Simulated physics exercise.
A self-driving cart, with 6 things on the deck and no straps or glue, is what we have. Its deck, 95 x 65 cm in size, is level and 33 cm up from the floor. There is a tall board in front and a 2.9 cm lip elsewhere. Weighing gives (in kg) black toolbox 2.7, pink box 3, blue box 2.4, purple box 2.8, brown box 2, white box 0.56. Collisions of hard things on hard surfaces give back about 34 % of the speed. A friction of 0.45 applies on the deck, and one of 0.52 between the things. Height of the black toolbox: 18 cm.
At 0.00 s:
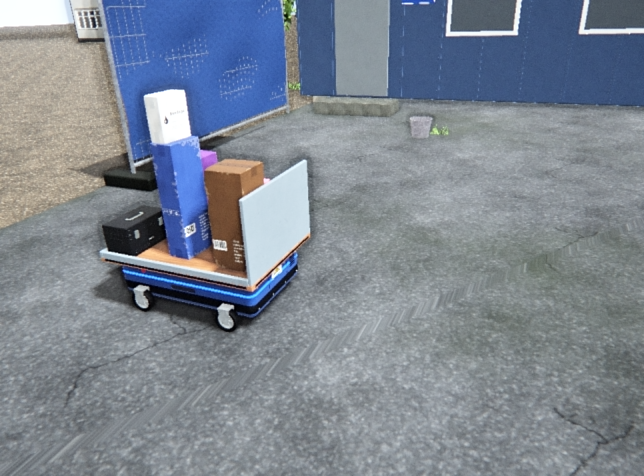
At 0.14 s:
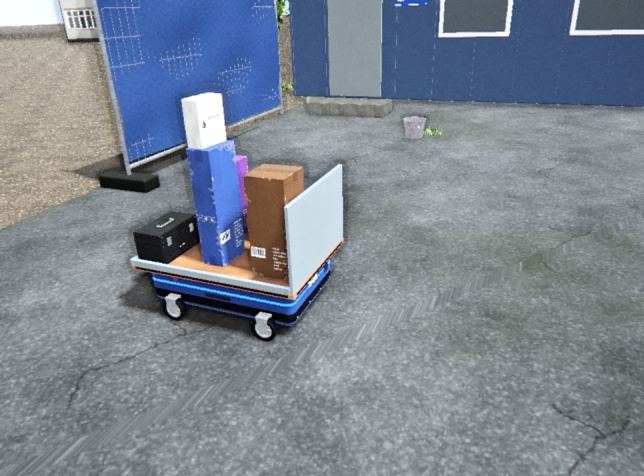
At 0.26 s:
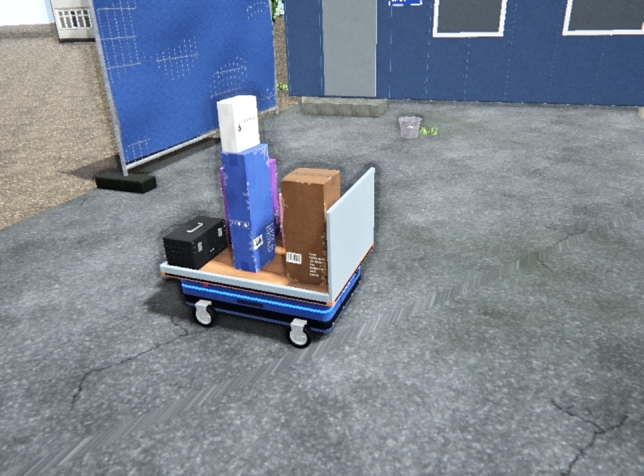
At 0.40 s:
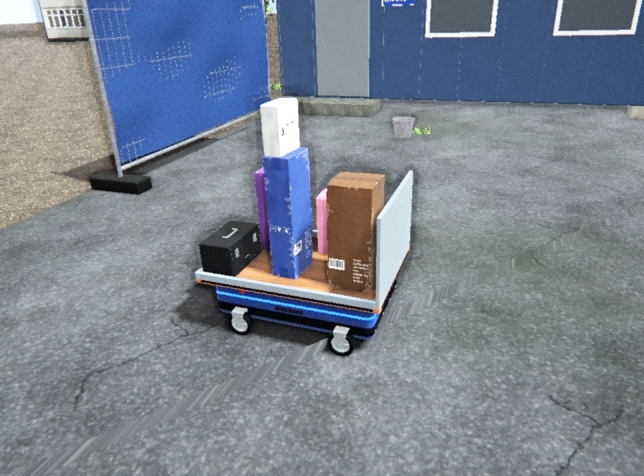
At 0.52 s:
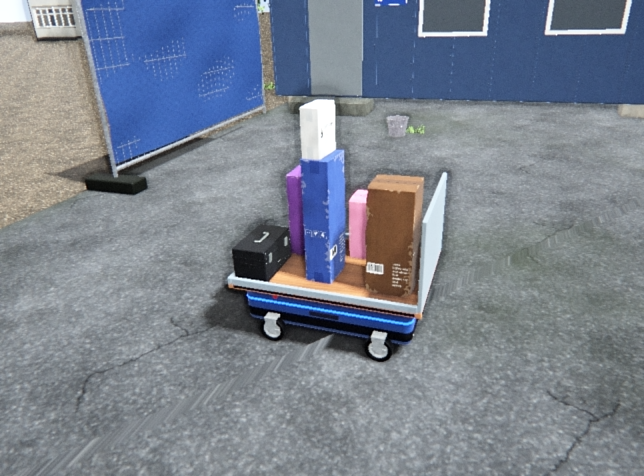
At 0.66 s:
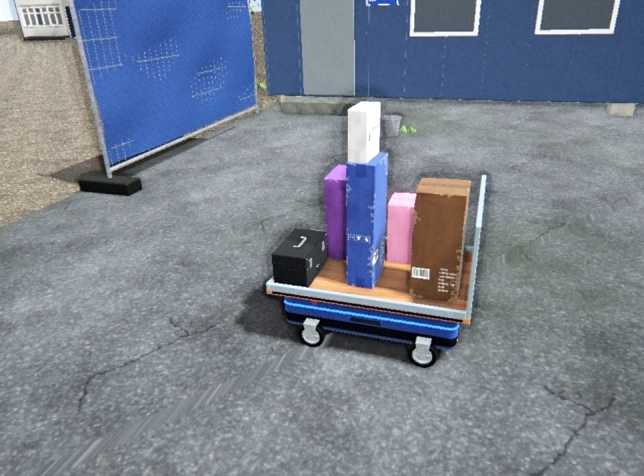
To begin with, a blue wheeled cart carrying a black toolbox and several upright boxes, a white one stacked on a blue one, stands left of centre on grey pavement. It rolls rightward and slightly nearer, gradually turning so purple and pink boxes show more clearly behind the blue one.
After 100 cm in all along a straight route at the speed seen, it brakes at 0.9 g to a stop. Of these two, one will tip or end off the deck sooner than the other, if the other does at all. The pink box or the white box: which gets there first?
The second one of the two.
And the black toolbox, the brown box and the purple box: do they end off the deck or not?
Once it all settles, the black toolbox stays on its surface, the brown box stays on its surface and the purple box stays on its surface.
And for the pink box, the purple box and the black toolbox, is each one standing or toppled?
The pink box stays upright; the purple box stays upright; the black toolbox keeps standing.
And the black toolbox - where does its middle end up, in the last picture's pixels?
Its middle comes to rest around (344, 263).
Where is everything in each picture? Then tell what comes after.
In the first frame, 0 cm covered; white box (168, 117).
In the second frame, 22 cm covered; brown box (277, 222).
In the third frame, 42 cm covered; black toolbox (197, 243); blue box (251, 209).
In the fourth frame, 64 cm covered; brown box (356, 232).
In the fifth frame, 83 cm covered; black toolbox (263, 253); blue box (325, 217).
In the sixth frame, 105 cm covered; pink box (414, 229); white box (364, 132).
After 0.86 s, 114 cm covered, stopped; white box leaning 20° near (443, 140); pink box slid 11 cm near (451, 233); blue box leaning 20°.
After 0.96 s, 114 cm covered, stopped; white box leaning 41° near (488, 156); pink box slid 14 cm near (458, 234); blue box leaning 20°.
After 1.36 s, 114 cm covered, stopped; white box now off the deck; pink box slid 14 cm near (458, 234); blue box leaning 17°.
By the end (1.7 s), off the deck, white box; not toppled but over 10 cm from the start, black toolbox, pink box, blue box and purple box; brown box in place, give or take 10 cm. Seen from the same camera at the end, pink box near (458, 234). Pink box was never lost; white box went at 0.94 s.
